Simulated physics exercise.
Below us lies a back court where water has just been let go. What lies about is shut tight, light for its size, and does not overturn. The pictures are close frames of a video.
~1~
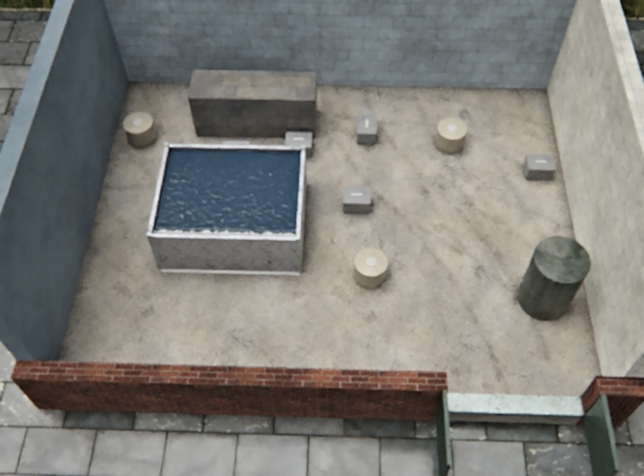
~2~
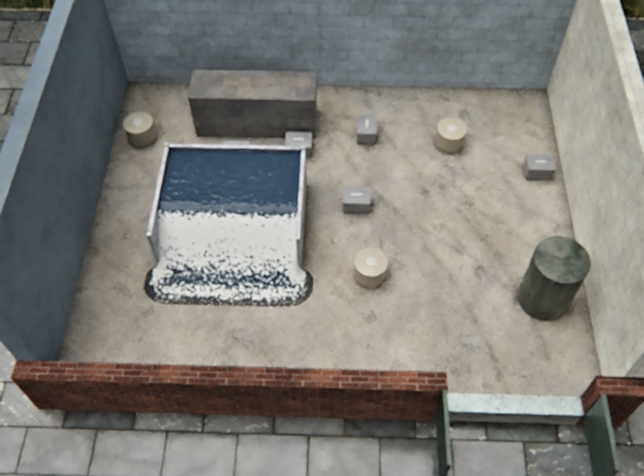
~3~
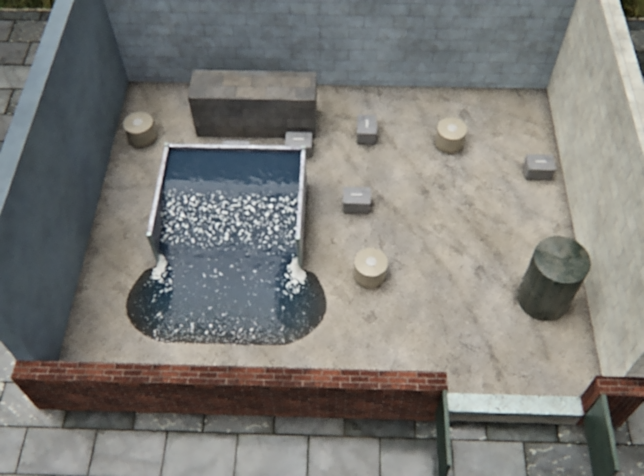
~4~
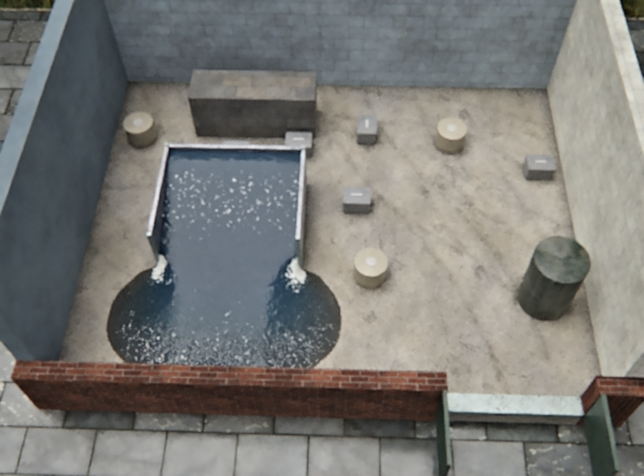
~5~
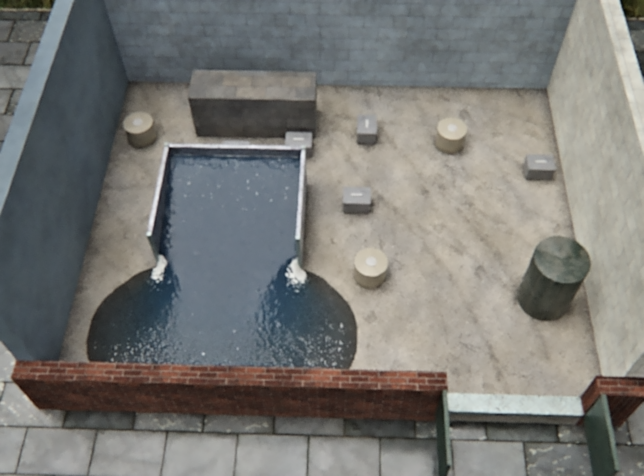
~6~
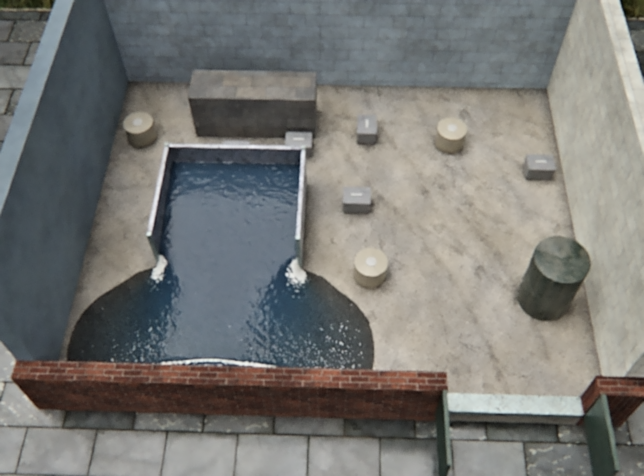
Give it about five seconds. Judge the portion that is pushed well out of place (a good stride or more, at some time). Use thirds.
It is under a third.
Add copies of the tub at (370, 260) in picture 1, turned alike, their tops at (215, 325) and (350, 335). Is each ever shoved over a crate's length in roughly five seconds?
In that order: Shifted that much, that far or more.
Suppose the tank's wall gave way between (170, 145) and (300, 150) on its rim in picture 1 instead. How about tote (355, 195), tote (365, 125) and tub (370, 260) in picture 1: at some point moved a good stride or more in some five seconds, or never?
In that order: Short of that, shifted that much, less than that.
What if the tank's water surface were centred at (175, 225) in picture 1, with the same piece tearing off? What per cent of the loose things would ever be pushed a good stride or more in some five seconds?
I make it 20 per cent.
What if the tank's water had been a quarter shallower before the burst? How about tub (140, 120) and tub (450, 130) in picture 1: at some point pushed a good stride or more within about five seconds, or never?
As listed: Yes, less than that.
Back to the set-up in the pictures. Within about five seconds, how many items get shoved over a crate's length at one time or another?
I count 2.
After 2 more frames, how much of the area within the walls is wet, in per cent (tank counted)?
About 25 per cent.
A moment on, 0 of 8 are well off their spots; 0 afloat.
Next, 0 of 8 are well off their spots; 0 afloat.
Later, 1 of 8 are well off their spots; 0 afloat.
In the end, 2 of 8 are well off their spots, and 2 have been at some point; 1 afloat.
